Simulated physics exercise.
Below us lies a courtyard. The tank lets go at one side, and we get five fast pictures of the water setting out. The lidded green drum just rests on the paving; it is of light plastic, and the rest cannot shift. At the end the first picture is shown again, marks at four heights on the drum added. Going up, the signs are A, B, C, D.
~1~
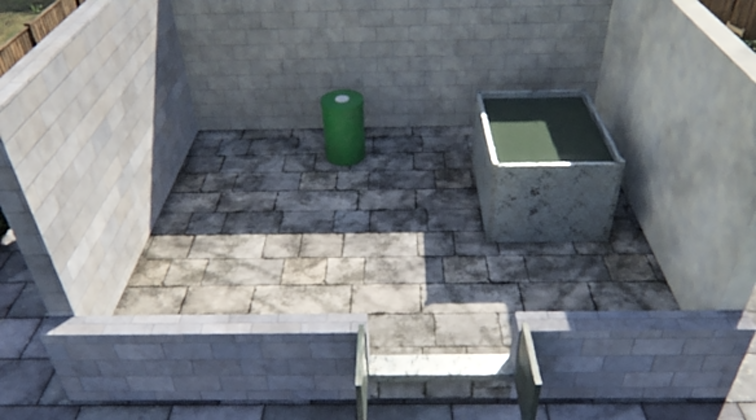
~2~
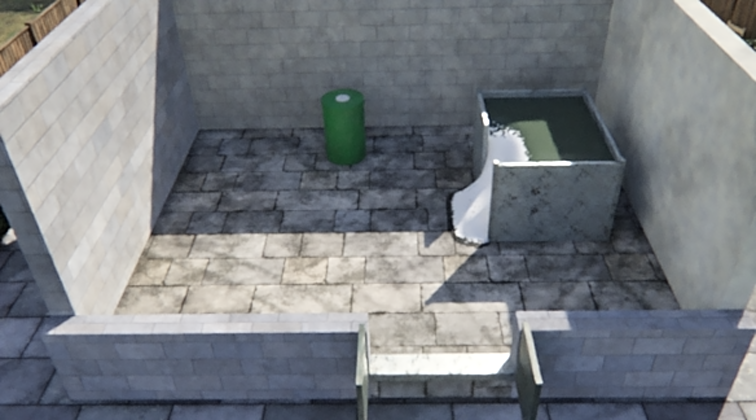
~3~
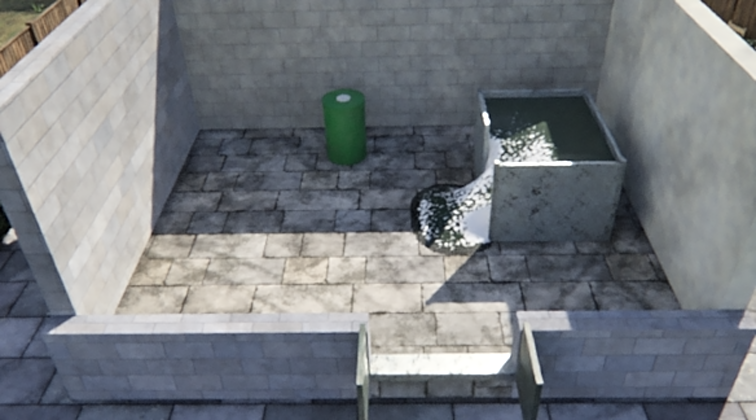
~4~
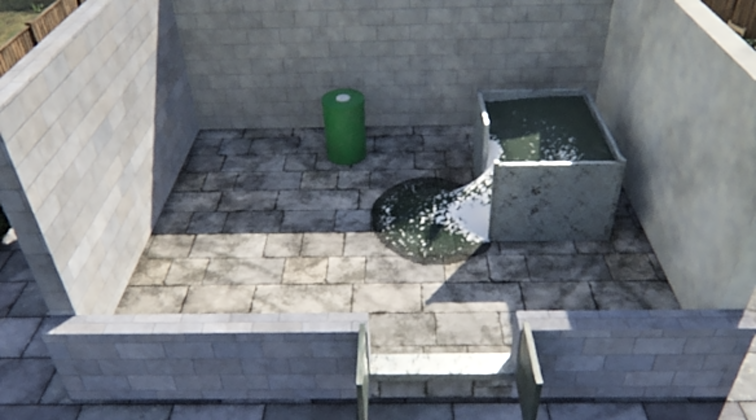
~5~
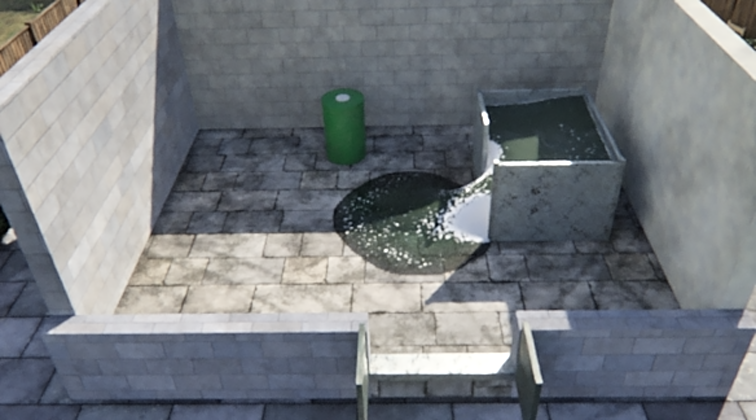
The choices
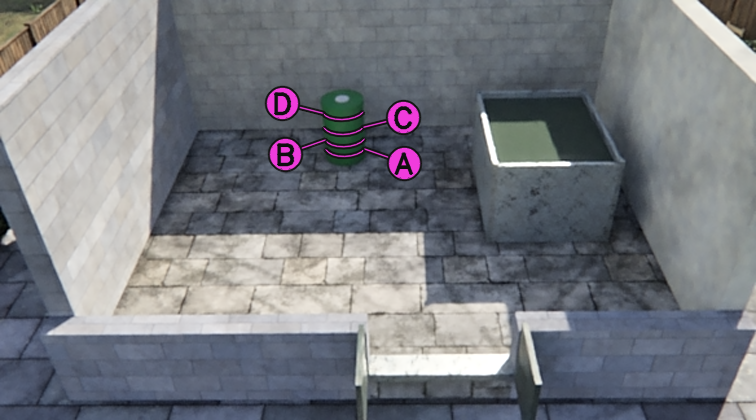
At first, a walled, paved courtyard holds a green drum and, to its right, a square stone tank full of dark water. Water then pours from the tank's left side onto the paving in a white, foaming stream. A dark, foam-flecked pool spreads leftward across the ground, while the drum stays still.
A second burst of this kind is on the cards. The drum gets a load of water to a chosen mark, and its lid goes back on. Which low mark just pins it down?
A will do.
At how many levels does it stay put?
All of the four.
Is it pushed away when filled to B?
No.
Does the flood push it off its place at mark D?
No.
On the marked copy, A at (344, 156); B at (343, 146); C at (343, 134); D at (341, 119); from the bottom up A, B, C, D.
If A is chosen, it does not move.
If B is chosen, it does not move.
If C is chosen, it does not move.
If D is chosen, it does not move.
